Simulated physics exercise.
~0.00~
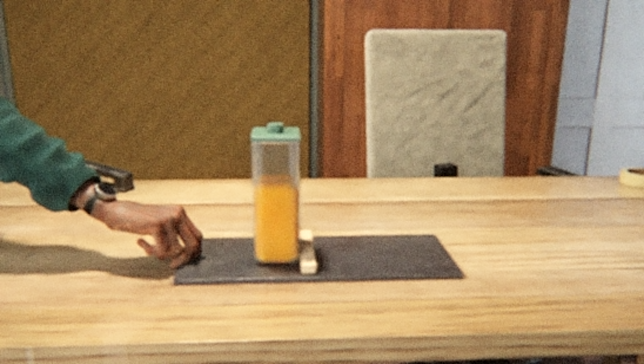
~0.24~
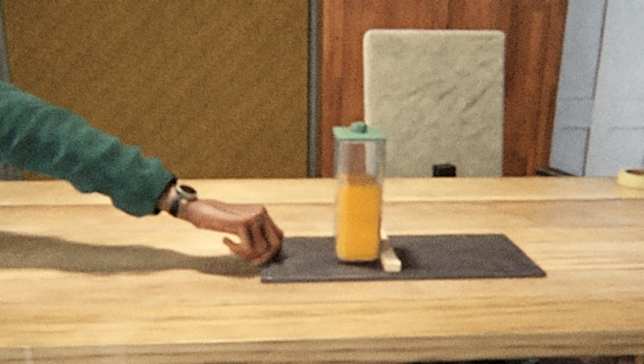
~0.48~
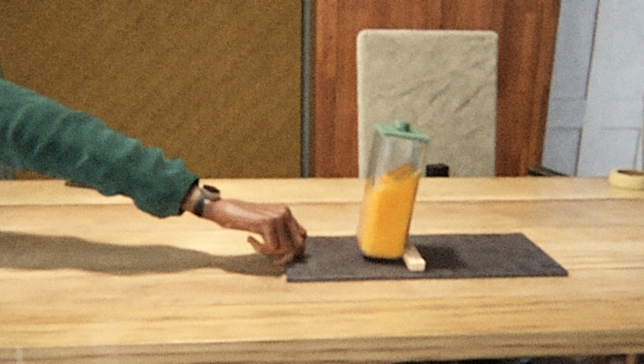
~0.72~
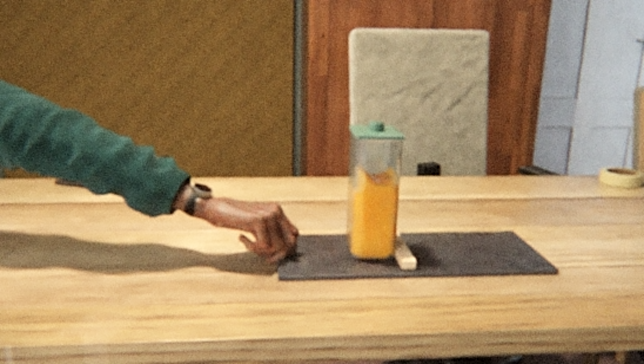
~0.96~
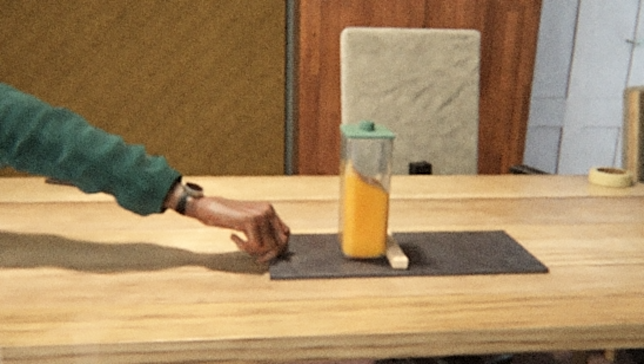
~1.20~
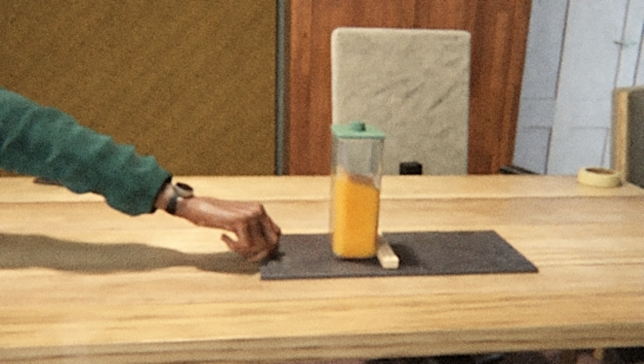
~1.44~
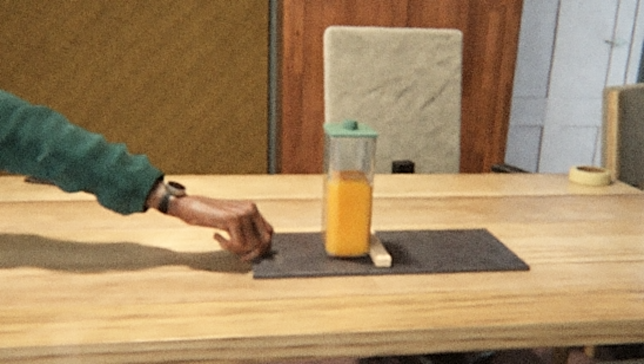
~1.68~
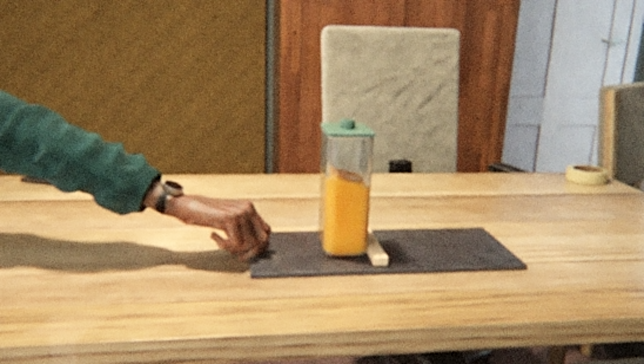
On a wooden table, a hand slid a dark board to the right carrying a square bottle of orange juice, and when the board stopped, the bottle tipped right over a small wooden strip, then rocked back upright and stayed standing as its juice settled.
